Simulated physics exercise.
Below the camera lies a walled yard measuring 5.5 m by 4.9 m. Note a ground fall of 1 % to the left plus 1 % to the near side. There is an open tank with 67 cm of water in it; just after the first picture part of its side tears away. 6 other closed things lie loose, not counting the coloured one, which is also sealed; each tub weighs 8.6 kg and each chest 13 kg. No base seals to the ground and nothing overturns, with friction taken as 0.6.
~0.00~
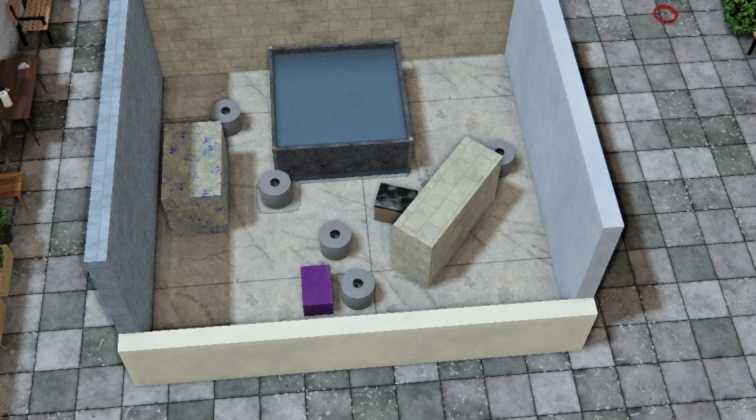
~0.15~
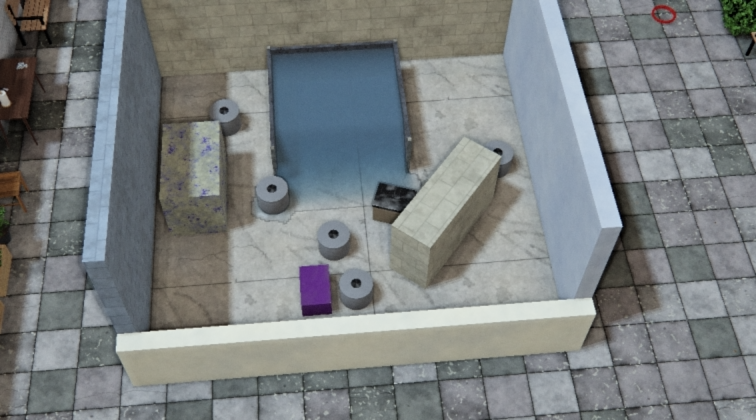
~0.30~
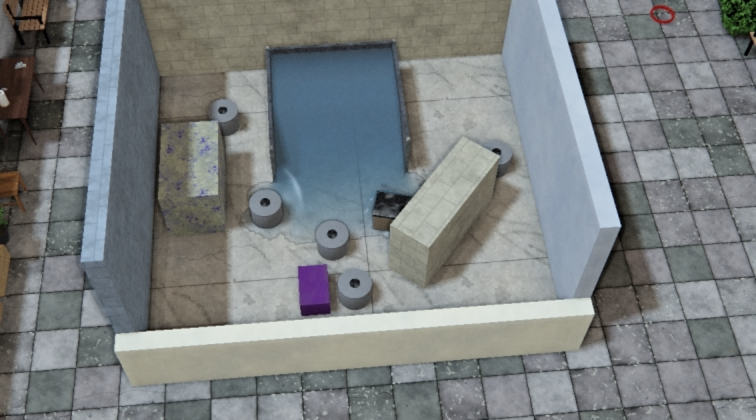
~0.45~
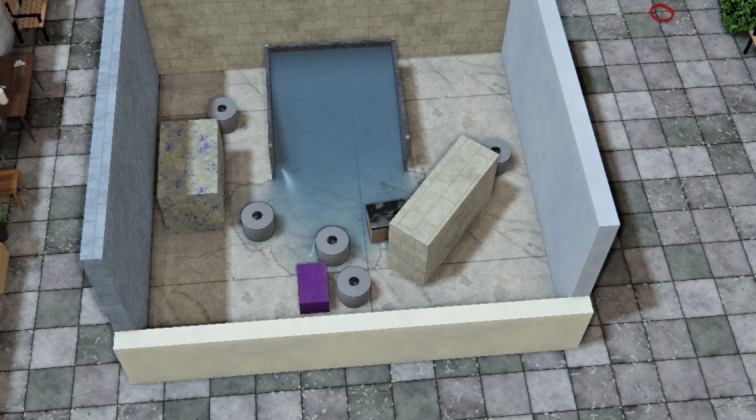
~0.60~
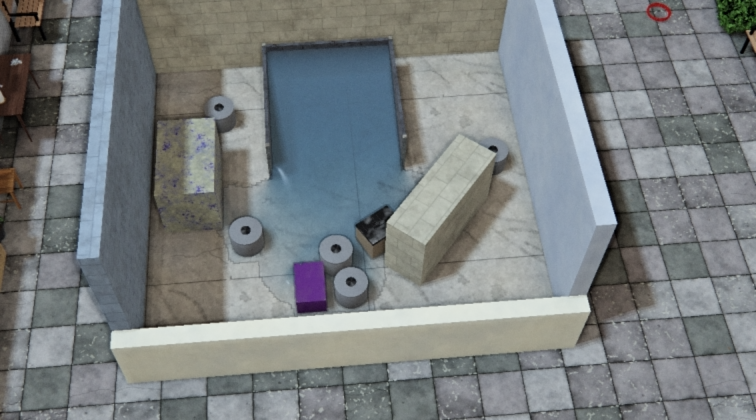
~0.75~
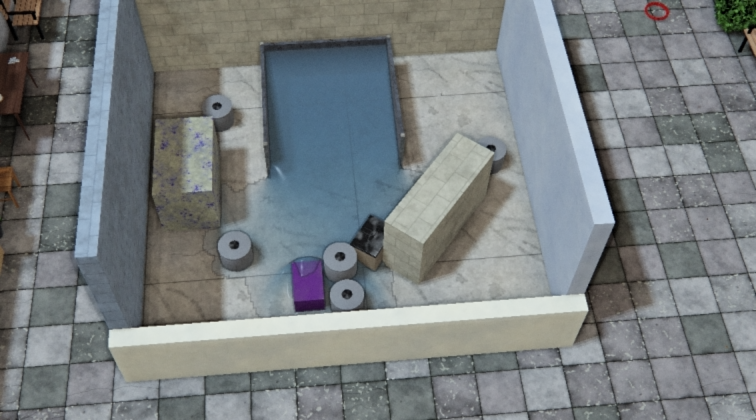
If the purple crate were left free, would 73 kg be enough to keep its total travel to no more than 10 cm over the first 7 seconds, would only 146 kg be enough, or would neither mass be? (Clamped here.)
Honestly, only the heavier one cuts it.
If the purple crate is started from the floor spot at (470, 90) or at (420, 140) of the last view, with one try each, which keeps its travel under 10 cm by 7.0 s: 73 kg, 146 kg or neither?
Light one suffices, then light one suffices.
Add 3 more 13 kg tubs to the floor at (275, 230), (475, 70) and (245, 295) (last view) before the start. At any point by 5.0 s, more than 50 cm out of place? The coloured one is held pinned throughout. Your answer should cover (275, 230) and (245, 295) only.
Beyond the mark, beyond the mark.
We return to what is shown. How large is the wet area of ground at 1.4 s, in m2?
I'd estimate close to 14 m2.
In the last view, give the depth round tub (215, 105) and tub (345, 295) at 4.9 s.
5 and 16 cm.
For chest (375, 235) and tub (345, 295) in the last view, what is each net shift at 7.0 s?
Net distance: First 100 cm, second 150 cm.
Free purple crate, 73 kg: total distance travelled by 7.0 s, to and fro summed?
All together it comes to about 300 cm.
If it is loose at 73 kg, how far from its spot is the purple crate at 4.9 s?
Shift: About 200 cm.
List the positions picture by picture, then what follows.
In the first picture, the purple crate at (317, 284) rests on the ground; water covers 3.8 m2; 0 of 7 have shifted.
In the second picture, the purple crate at (315, 284) rests on the ground; water covers 4.8 m2; 1 of 7 have shifted.
In the third picture, the purple crate at (314, 284), on the bottom; water covers 5.9 m2; 2 of 7 have shifted.
In the fourth picture, the purple crate at (313, 282) rests on the ground; water covers 7.2 m2; 3 of 7 have shifted.
In the fifth picture, the purple crate at (310, 282) rests on the ground; 8.2 m2 under water; 3 of 7 have shifted.
In the sixth picture, the purple crate at (308, 280) rests on the ground; 9.2 m2 under water; 4 of 7 have shifted.
After 1.4 s the purple crate would be 21 cm from its start with 73 kg and 0 cm from its start with 146 kg; 16 cm of water round it then.
After 3.1 s the purple crate would be 175 cm from its start with 73 kg and 0 cm from its start with 146 kg; 18 cm of water round it then.
After 4.9 s the purple crate would be 190 cm from its start with 73 kg and 0 cm from its start with 146 kg; 18 cm of water round it then.
After 7.0 s the purple crate would be 190 cm from its start with 73 kg and 0 cm from its start with 146 kg; 12 cm of water round it then.
